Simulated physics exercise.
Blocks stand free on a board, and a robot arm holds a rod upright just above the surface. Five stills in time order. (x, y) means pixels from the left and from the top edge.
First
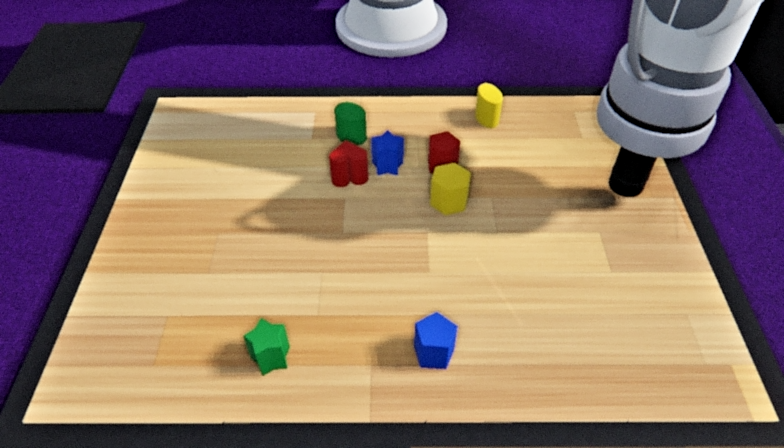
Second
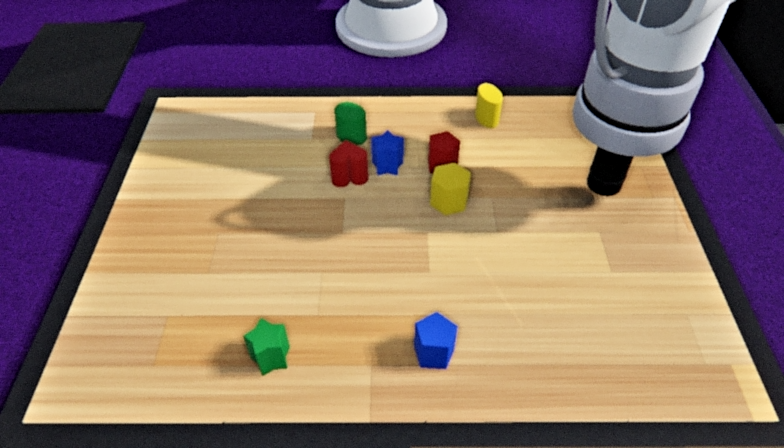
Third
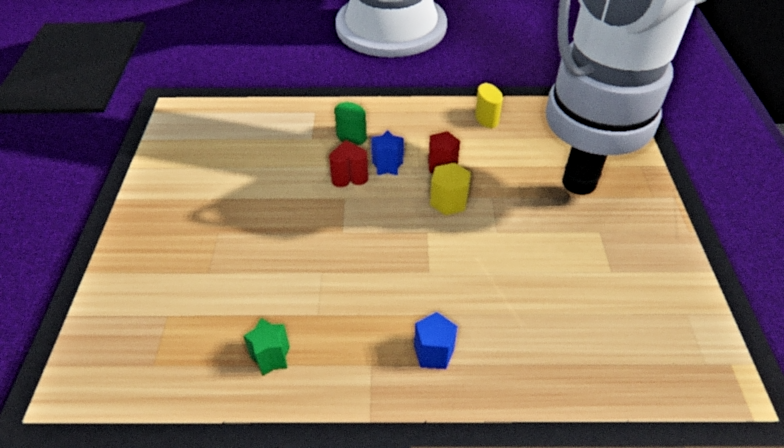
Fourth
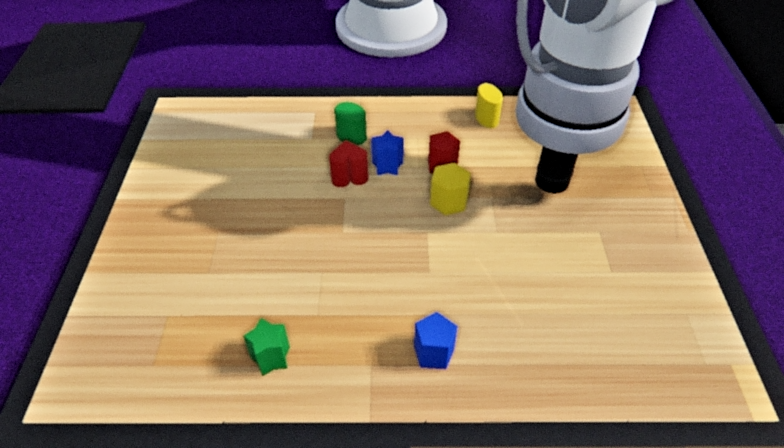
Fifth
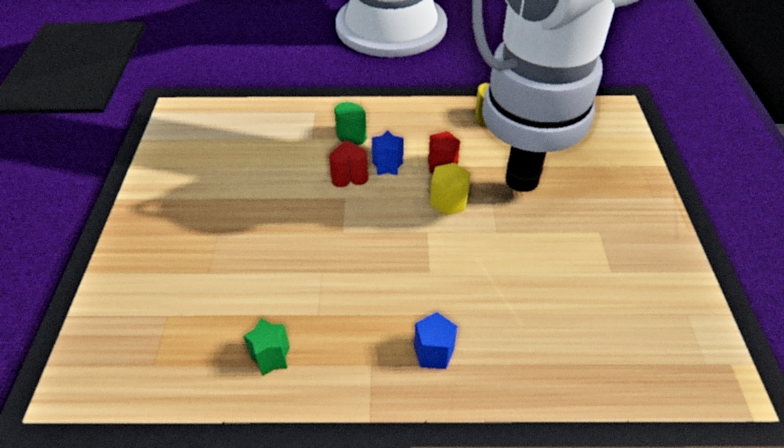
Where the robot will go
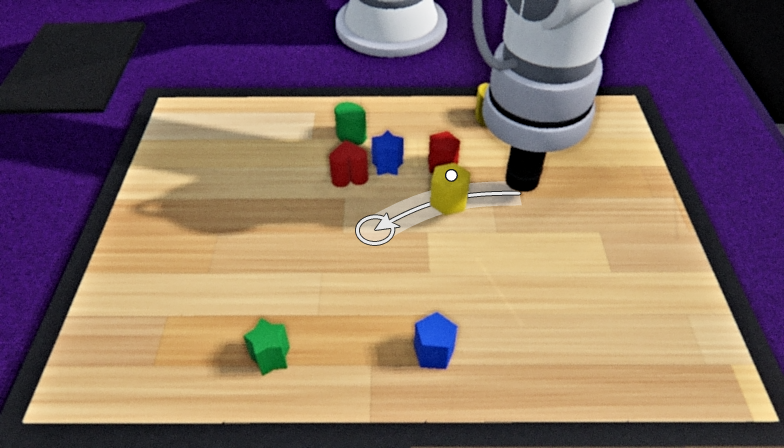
On a wooden board with a dark border, eight small red, blue, green and yellow blocks stand apart while a robot arm holds a black rod upright near the right edge. The arm slides the rod steadily left, drawing near the yellow six-sided block, and all the blocks stay still.
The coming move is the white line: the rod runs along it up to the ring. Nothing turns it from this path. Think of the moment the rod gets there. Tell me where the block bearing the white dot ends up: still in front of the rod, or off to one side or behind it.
It sits in front of the rod.
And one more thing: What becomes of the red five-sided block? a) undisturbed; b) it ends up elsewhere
My pick is a.
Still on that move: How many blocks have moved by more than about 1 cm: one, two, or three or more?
When the path ends, I think you'll find one block out of place by more than 1 cm.
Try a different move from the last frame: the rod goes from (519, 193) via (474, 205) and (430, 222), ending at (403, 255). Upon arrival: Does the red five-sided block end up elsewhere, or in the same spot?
That block stays.
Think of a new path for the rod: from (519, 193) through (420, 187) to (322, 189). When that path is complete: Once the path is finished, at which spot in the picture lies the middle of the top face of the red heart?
At (307, 141).
The drawn path runs from (519, 193) via (468, 196) and (420, 208), ending at (375, 230); the dot is on the yellow six-sided block.
On the path given first. One third of the way, rod at (469, 184); yellow six-sided block at (435, 178).
Two thirds of the way, rod at (420, 196); yellow six-sided block at (385, 193), turned 15° anticlockwise.
At the end, rod at (375, 218); red five-sided block not moved; yellow six-sided block at (334, 210).
